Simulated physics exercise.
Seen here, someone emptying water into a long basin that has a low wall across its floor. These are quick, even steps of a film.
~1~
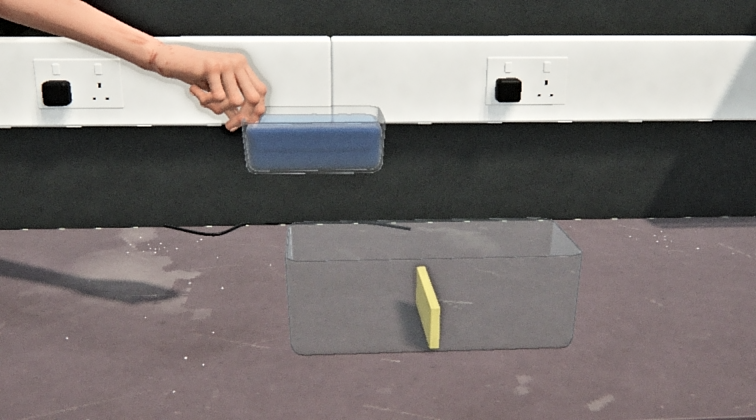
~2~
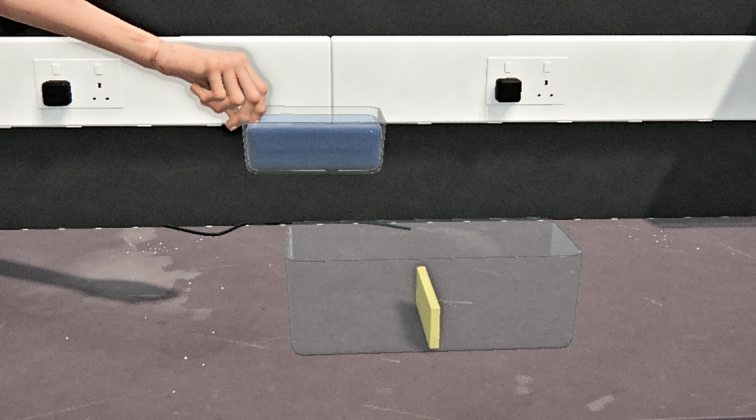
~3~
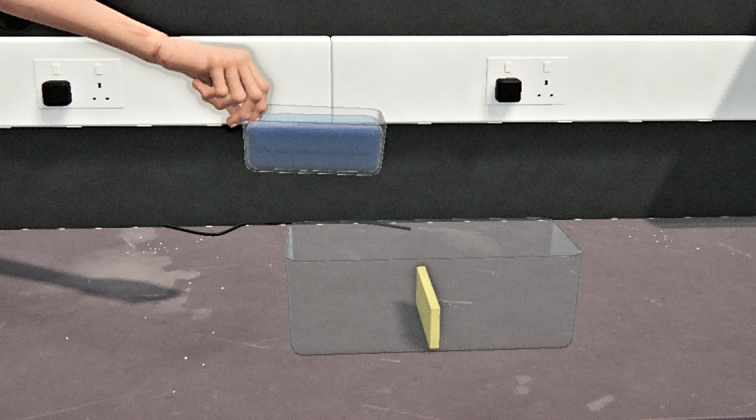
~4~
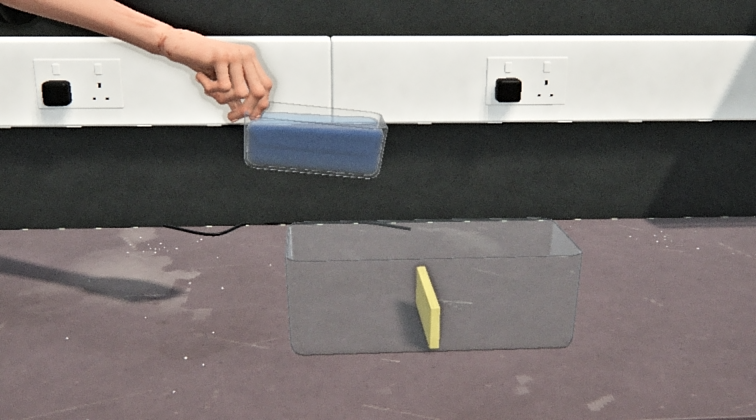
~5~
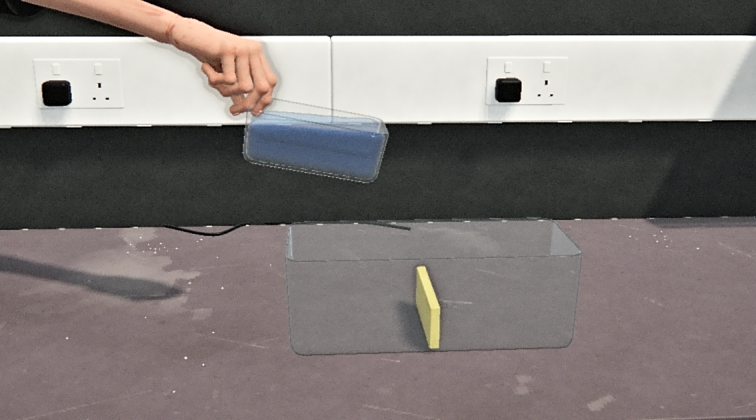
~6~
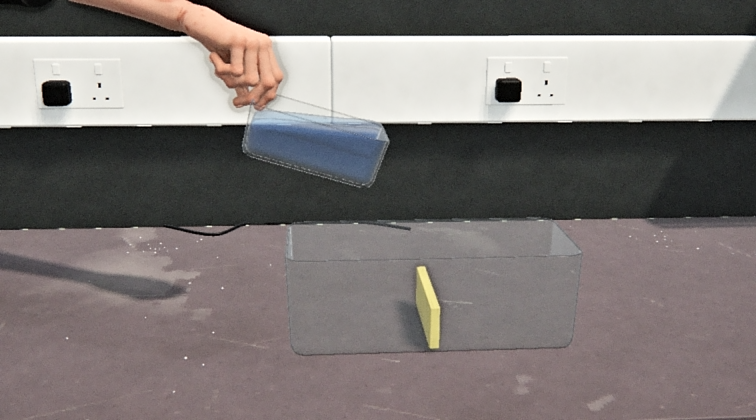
A hand gradually tilts a small clear container of blue water rightward above a long basin.
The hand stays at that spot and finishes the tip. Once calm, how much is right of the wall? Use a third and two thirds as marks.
In the end from a third to two thirds is right of the wall.
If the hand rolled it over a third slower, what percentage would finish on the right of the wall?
Roughly 60 in a hundred.
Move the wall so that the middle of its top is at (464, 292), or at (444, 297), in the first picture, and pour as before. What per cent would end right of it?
About 5 and 30 per cent.
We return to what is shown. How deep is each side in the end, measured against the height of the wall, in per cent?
Left: 30 %. Right: 30 %.
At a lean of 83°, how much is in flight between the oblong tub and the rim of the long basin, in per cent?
It comes to 45 per cent or so.
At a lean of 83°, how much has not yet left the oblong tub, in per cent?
It comes to 15 per cent or so.
A moment on, the oblong tub is tipped on its side and 16 per cent is still to pour, 7 is left of the wall and 31 right of it.
Next, the oblong tub is tipped right over and 1 per cent is still to pour, 39 is left of the wall and 51 right of it.
Then the oblong tub is tipped right over and 0 per cent is still to pour, 41 is left of the wall and 51 right of it.
Later the oblong tub is tipped right over and 0 per cent is still to pour, 42 is left of the wall and 51 right of it.
Finally, 42 per cent lies left of the wall, 51 right of it and 7 outside.
